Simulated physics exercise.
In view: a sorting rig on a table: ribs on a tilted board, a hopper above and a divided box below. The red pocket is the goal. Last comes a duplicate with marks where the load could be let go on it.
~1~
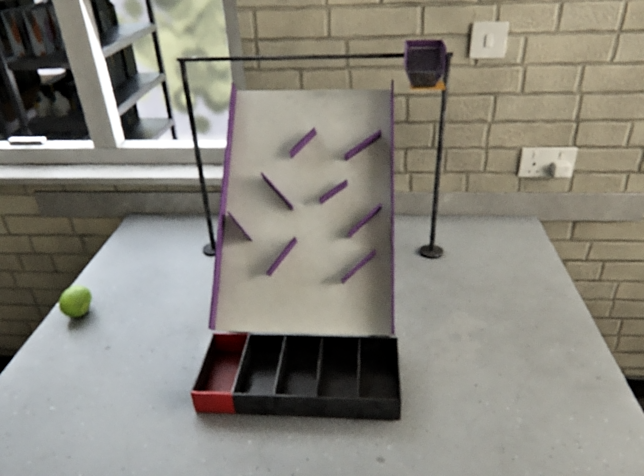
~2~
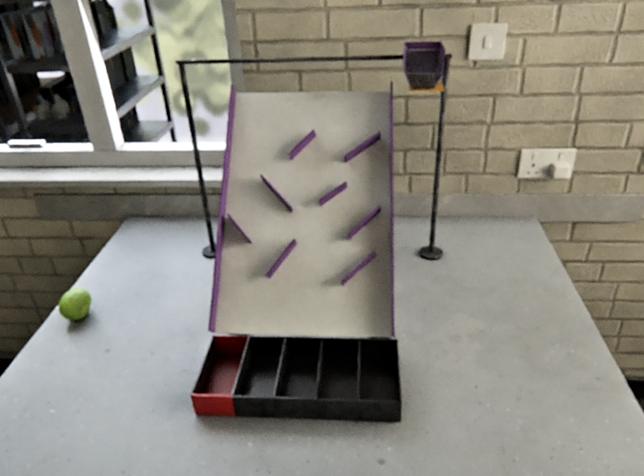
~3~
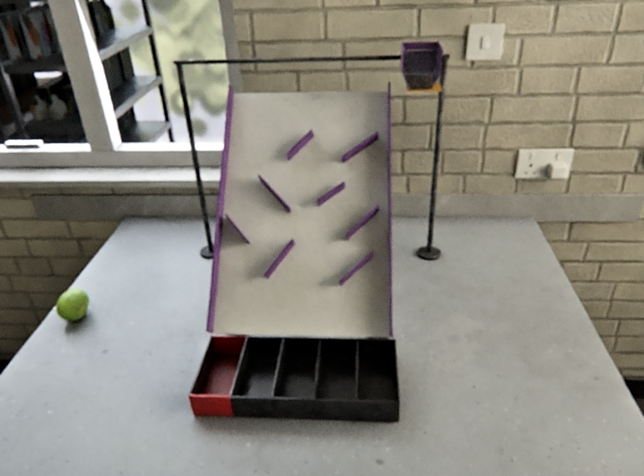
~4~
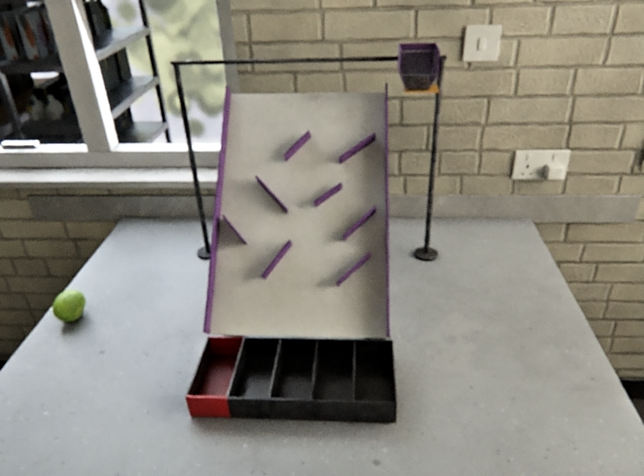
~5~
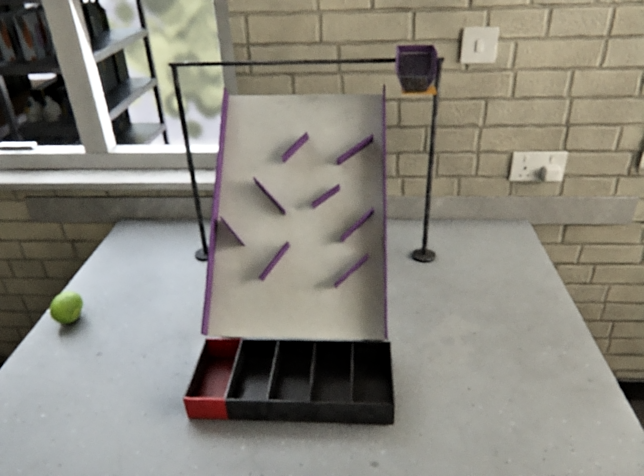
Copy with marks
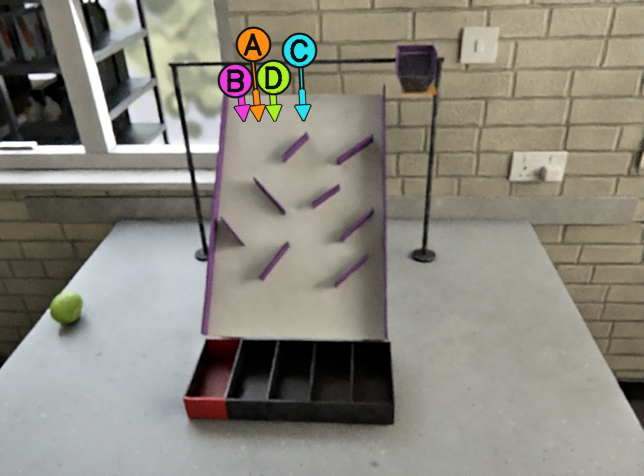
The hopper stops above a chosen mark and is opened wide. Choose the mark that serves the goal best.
Use mark B.
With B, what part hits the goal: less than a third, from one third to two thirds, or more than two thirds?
From one third to two thirds.
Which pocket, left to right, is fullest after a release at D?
The fourth from the left.
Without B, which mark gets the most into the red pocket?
Mark A.
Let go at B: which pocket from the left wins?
The first.
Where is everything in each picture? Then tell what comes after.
The first picture shows hopper near (423, 80), allspice berries, door shut.
The second picture shows ribs (289, 154) to (314, 129), (345, 157) to (380, 132), (261, 175) to (291, 207).
The third picture shows ribs (317, 201) to (344, 182), (225, 214) to (246, 240), (346, 236) to (379, 205).
The fourth picture shows ribs (262, 276) to (290, 240), (337, 283) to (370, 253).
The fifth picture shows red pocket near (206, 407), number 1 of 5 from the left.
On the marked copy, mark A meets the board at (258, 115); mark B meets the board at (243, 115); mark C meets the board at (303, 114); mark D meets the board at (274, 115).
For mark A, close to a third in the red pocket, close to two thirds in other pockets.
For mark B, close to two thirds in the red pocket, close to a third in other pockets.
For mark C, a small share in the red pocket, the bulk in other pockets.
For mark D, a small share in the red pocket, the bulk in other pockets.
